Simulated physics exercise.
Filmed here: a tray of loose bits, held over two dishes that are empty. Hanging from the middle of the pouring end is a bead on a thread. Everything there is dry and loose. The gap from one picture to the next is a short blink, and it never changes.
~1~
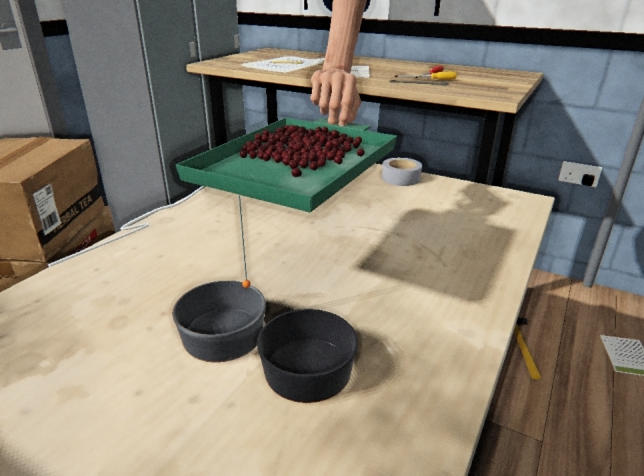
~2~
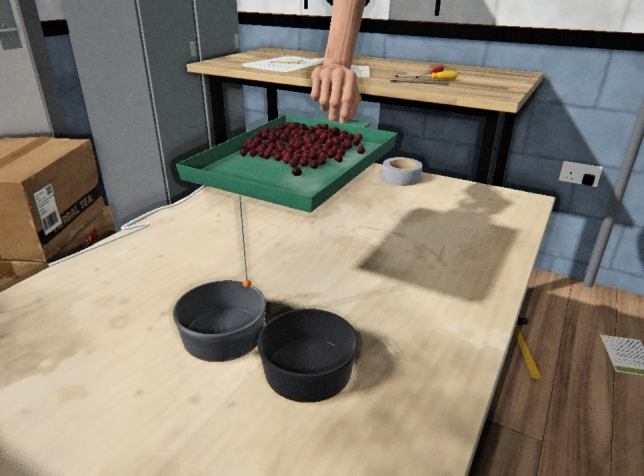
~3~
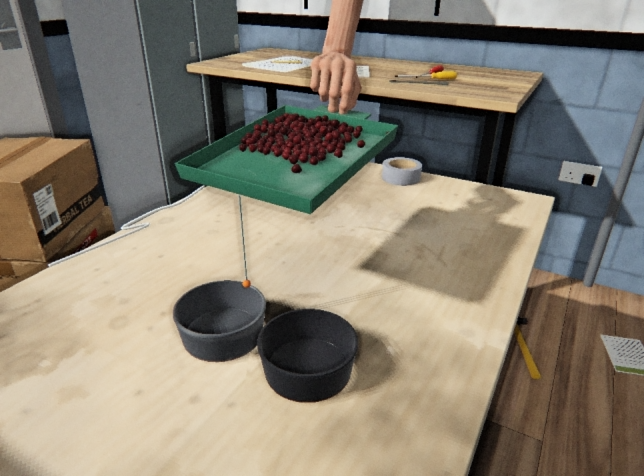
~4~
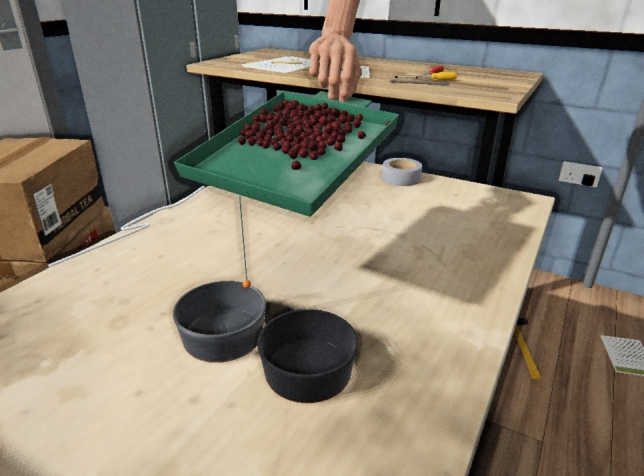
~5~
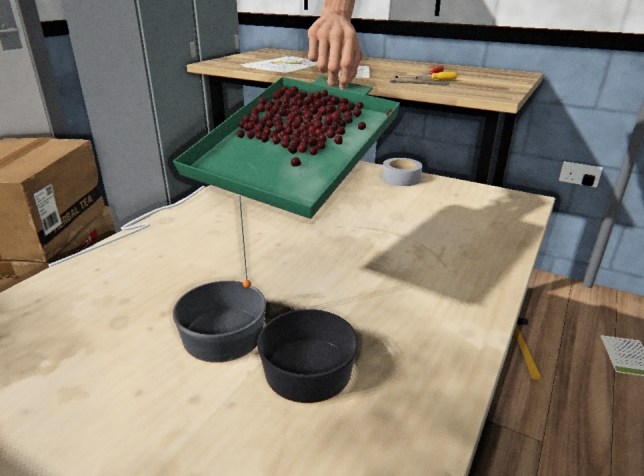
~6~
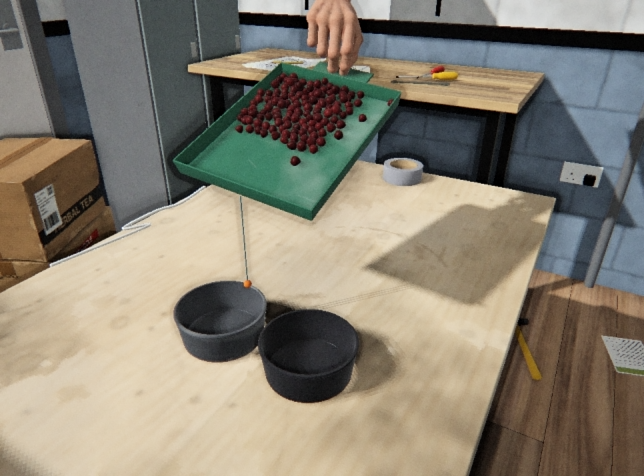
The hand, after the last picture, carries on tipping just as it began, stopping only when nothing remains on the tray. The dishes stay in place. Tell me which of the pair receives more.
The right one fills more.
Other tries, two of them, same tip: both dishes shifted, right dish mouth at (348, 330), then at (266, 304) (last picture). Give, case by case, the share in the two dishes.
Close to 40 in a hundred, followed by close to 30 in a hundred.
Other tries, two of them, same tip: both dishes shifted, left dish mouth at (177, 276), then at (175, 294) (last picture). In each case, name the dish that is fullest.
Place 1 - the dish at right; place 2 - the dish at right.
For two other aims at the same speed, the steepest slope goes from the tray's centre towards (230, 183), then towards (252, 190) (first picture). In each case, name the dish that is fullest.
Results - the dish on the left side first, the dish on the left side second.
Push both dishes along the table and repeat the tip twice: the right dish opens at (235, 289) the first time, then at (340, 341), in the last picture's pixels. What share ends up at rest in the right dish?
First position: Some 0 %; second position: Some 30 %.
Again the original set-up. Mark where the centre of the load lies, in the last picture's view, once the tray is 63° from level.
Close to (274, 185).
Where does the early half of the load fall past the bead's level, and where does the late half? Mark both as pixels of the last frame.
Early half: (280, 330); late half: (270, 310).
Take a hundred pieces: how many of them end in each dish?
The left dish ends up with around 20 percent of the load, the right dish with around 60 percent.
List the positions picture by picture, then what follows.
In the first frame, corners of the pouring end (179, 165) and (310, 195), level; middle of the load (300, 147), dried cherries; left dish (191, 344); right dish (282, 383); bead on its thread (247, 284).
In the second frame, corners of the pouring end (179, 164) and (310, 196), level; middle of the load (301, 144).
In the third frame, corners of the pouring end (178, 163) and (310, 198), tipped barely, lowest at the right corner; middle of the load (300, 138).
In the fourth frame, corners of the pouring end (178, 162) and (310, 201), tipped a little, lowest at the right corner; middle of the load (300, 129).
In the fifth frame, corners of the pouring end (177, 161) and (310, 205), tipped clearly, lowest at the right corner; middle of the load (299, 120).
In the sixth frame, corners of the pouring end (176, 160) and (310, 208), tipped clearly, lowest at the right corner; middle of the load (299, 112), about a tenth on the move; left dish (192, 344); right dish (283, 383).
Just after the last frame, tray tipped steeply; the larger part on the tray; just a few in the right dish; about a tenth in the air.
A moment on, tray tipped past a quarter turn; roughly half on the tray; roughly a quarter in the right dish; just a few in the left dish; about a tenth outside both; about a tenth in the air.
Further on, tray tipped past a quarter turn; roughly half in the right dish; roughly a quarter in the left dish; roughly a quarter outside both.
When it is over, tray tipped past a quarter turn; roughly half in the right dish; roughly a quarter in the left dish; roughly a quarter outside both.
